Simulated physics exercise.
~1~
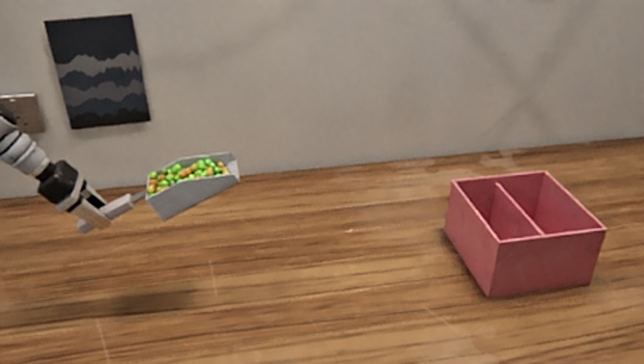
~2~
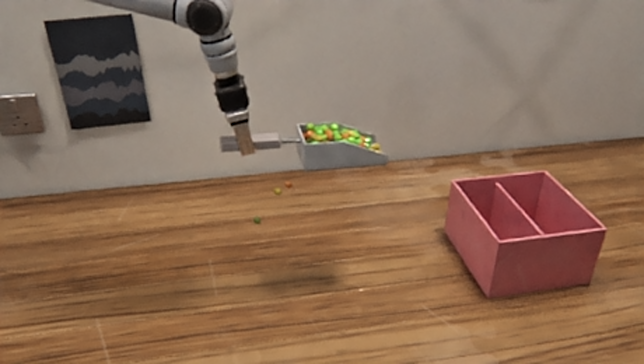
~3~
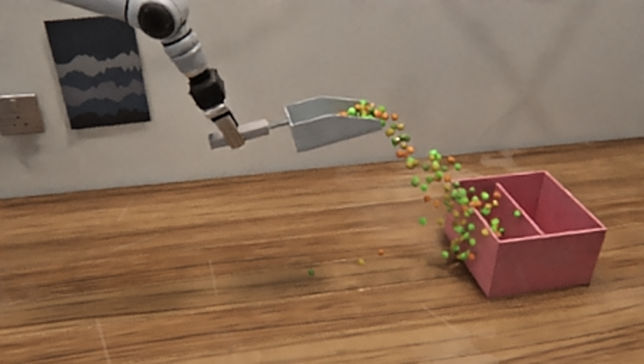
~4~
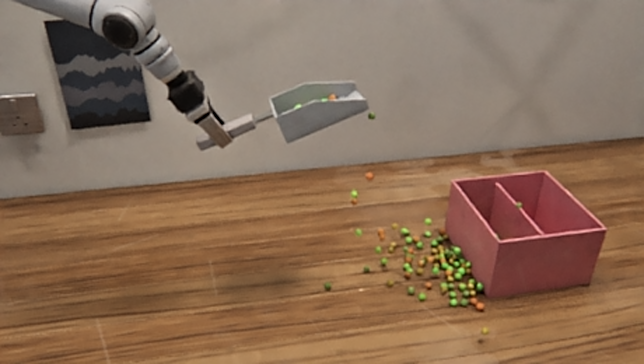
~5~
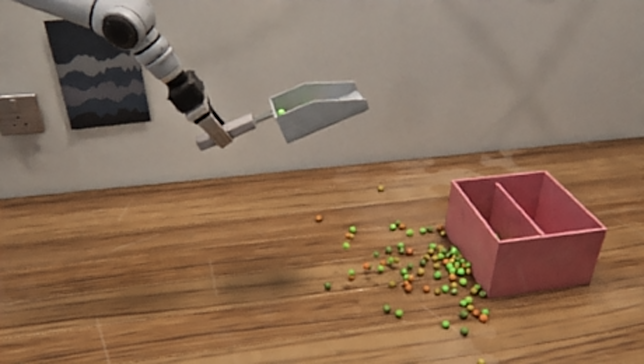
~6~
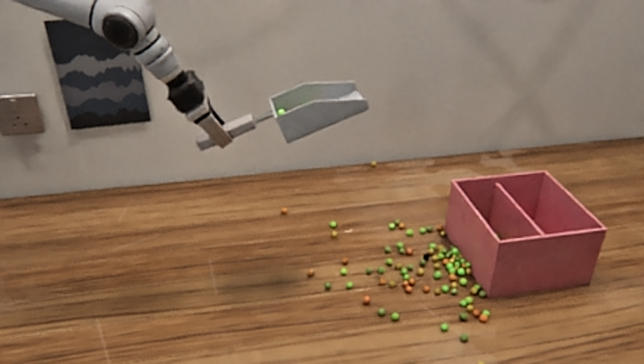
The clip shows a robot arm carrying a scoop of small green and orange balls rightward, then drawing it back as they pour toward a divided pink bin. Some enter the near compartment, but many scatter on the wooden table, and a few stay in the raised scoop.
